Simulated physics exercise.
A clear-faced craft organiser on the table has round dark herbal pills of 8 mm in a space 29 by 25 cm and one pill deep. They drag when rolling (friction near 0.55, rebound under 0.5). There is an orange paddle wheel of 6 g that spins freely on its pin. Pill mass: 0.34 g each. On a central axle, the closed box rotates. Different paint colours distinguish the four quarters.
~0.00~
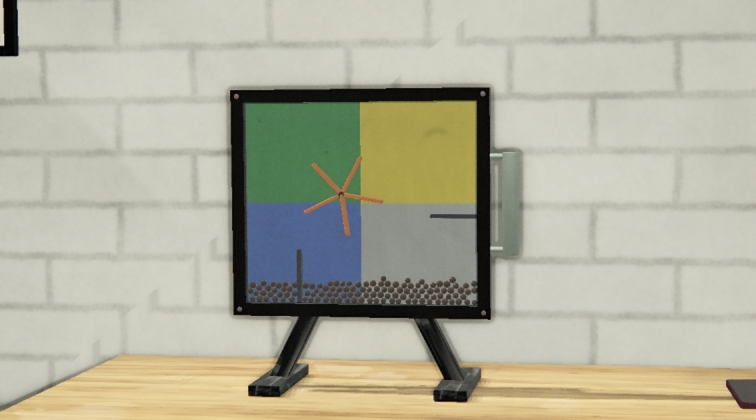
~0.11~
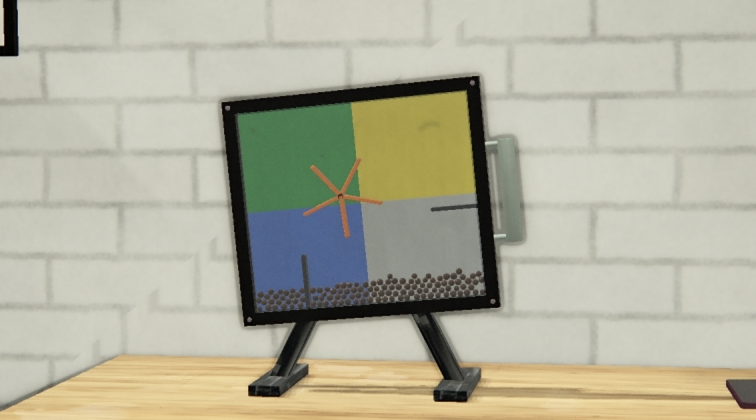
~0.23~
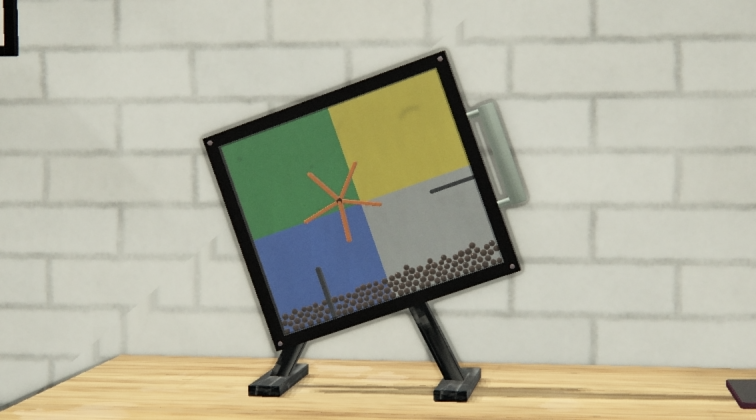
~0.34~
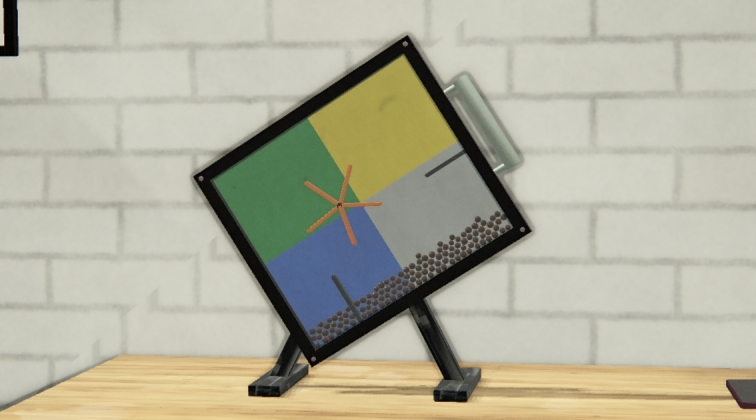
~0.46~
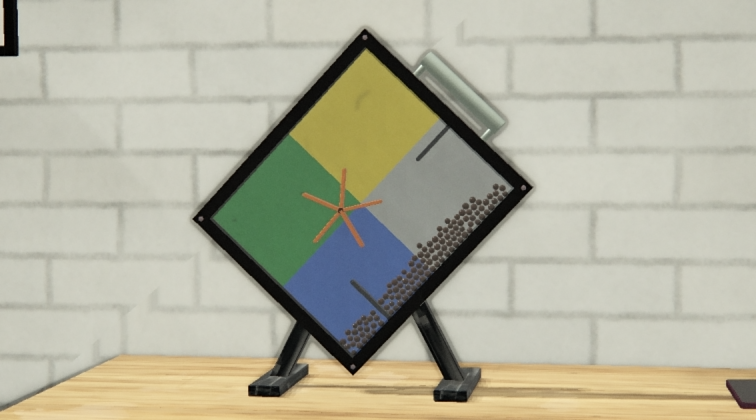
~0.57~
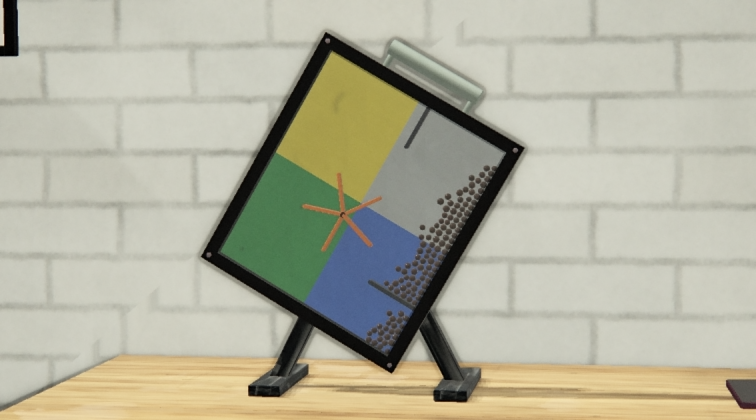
To begin with, a clear-fronted square box with green, yellow, blue and grey quarters sits level on a stand, small dark balls lining its bottom. It rotates steadily anticlockwise, and the balls shift with it, banking along the lower-right side while an orange paddle wheel turns slightly.
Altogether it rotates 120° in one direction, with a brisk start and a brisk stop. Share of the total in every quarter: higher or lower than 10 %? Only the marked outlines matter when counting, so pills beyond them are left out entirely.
Blue quarter - higher, green quarter - higher, yellow quarter - lower, grey quarter - lower than 10 %.
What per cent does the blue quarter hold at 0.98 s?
The share there is near 65 %.
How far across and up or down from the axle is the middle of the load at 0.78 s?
Roughly 9 centimetres to the right and 5 centimetres below.
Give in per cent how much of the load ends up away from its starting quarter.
Around 80 per cent, give or take.
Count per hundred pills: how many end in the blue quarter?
Roughly 20 per cent.
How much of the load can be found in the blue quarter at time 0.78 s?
Close to 75 per cent of the load.
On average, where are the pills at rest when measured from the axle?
Offset approx. 2 cm right, 13 cm below.
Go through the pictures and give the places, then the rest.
The first frame shows level; about 120 pills; load centre (366, 292); top pill (383, 279); orange paddle wheel (342, 194); blue (304, 253), green (303, 153), yellow (419, 152), grey (419, 254).
The second frame shows turned 5° anticlockwise; load centre (374, 292); top pill (459, 271).
The third frame shows turned 19° anticlockwise; load centre (395, 286); top pill (492, 243); wall ends (432, 191), (318, 269).
The fourth frame shows turned 32° anticlockwise; load centre (412, 277); top pill (498, 214); orange paddle wheel (340, 206).
The fifth frame shows turned 46° anticlockwise; load centre (423, 266); top pill (496, 187).
The sixth frame shows turned 59° anticlockwise; load centre (429, 258); top pill (487, 168); orange paddle wheel (343, 215); blue (375, 279), green (290, 228), yellow (347, 127), grey (433, 178).
After 0.78 s, it stands 84° anticlockwise; the pills' middle is 9 cm right of and 5 cm below the centre; blue 75 %, grey 20 %.
After 0.98 s, it stands 108° anticlockwise; the pills' middle is 8 cm right of and 5 cm below the centre; blue 65 %, green 25 %, grey 15 %.
After 1.15 s, it stands 120° anticlockwise; the pills' middle is 6 cm right of and 8 cm below the centre; blue 60 %, green 40 %.
All still by 2.8 s, it stands 120° anticlockwise; blue 20 %, green 80 %, yellow 0 %, grey 0 %.
